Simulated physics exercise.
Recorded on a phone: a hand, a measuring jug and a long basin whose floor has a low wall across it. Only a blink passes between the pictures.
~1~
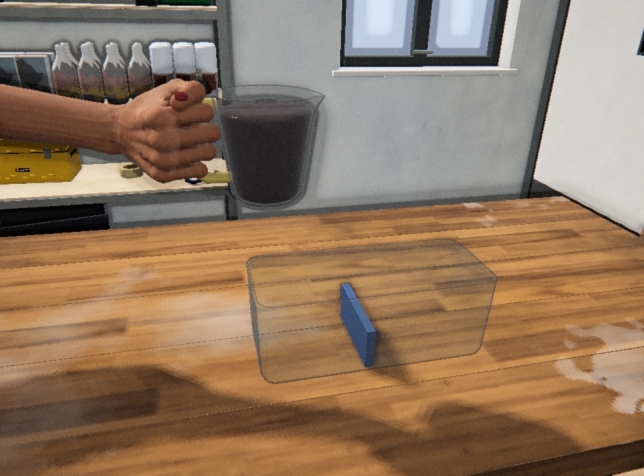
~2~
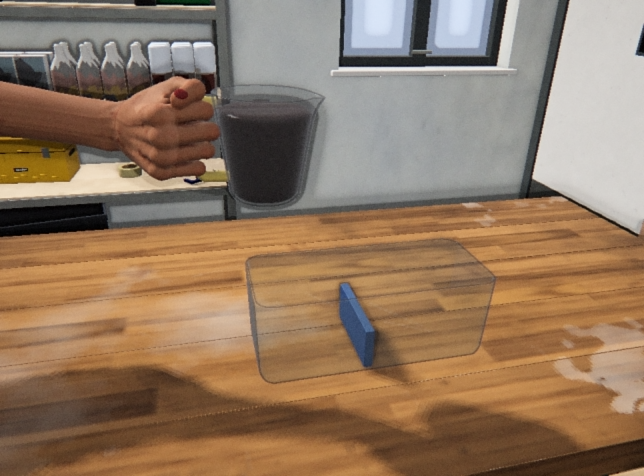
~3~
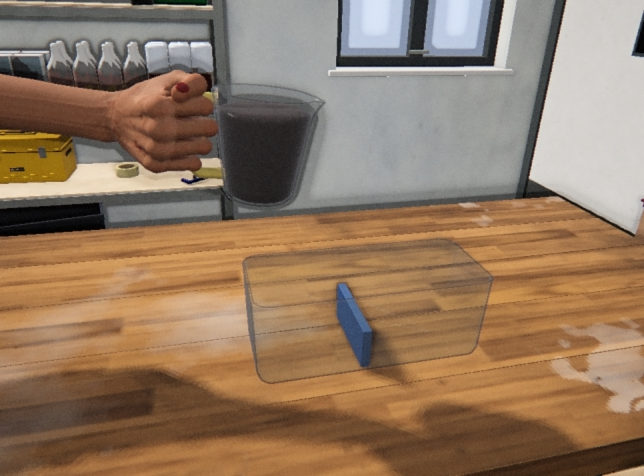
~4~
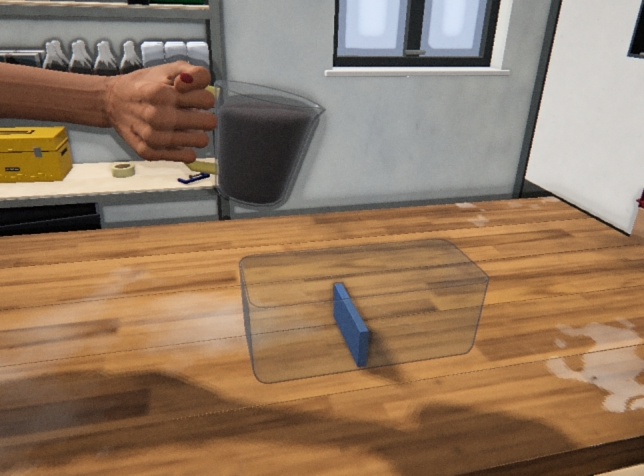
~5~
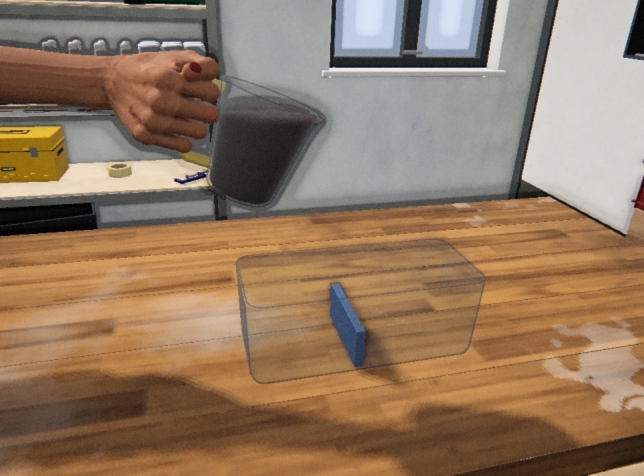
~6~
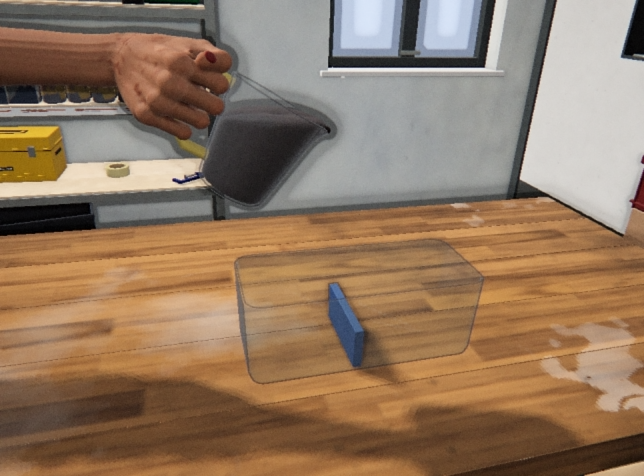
Above a wooden worktop, a hand held a clear jug of dark liquid near a see-through basin with a low blue wall inside, then steadily tilted it rightward until the liquid reached the lip.
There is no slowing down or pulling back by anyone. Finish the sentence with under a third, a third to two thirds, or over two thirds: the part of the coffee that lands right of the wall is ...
It is over two thirds.
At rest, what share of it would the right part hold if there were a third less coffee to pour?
I'd reckon close to 80 %.
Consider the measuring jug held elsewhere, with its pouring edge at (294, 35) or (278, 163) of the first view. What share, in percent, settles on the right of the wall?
In order, roughly 55 percent and 5 percent.
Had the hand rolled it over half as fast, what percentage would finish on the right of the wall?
Around 90 percent.
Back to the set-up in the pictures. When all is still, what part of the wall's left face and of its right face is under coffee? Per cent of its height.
It settles around 10 on the left side and around 50 on the right side.
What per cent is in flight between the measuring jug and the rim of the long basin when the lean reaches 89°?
Around 30 in a hundred, more or less.
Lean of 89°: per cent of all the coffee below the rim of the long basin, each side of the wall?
0 per cent left, 15 per cent right.
A moment on, the measuring jug is tipped on its side and 53 per cent is still to pour, 0 is left of the wall and 16 right of it.
Next, the measuring jug is tipped right over and 9 per cent is still to pour, 6 is left of the wall and 68 right of it.
Then the measuring jug is tipped right over and 0 per cent is still to pour, 12 is left of the wall and 85 right of it.
Later the measuring jug is tipped right over and 0 per cent is still to pour, 13 is left of the wall and 85 right of it.
Finally, 13 per cent lies left of the wall, 85 right of it and 2 outside.
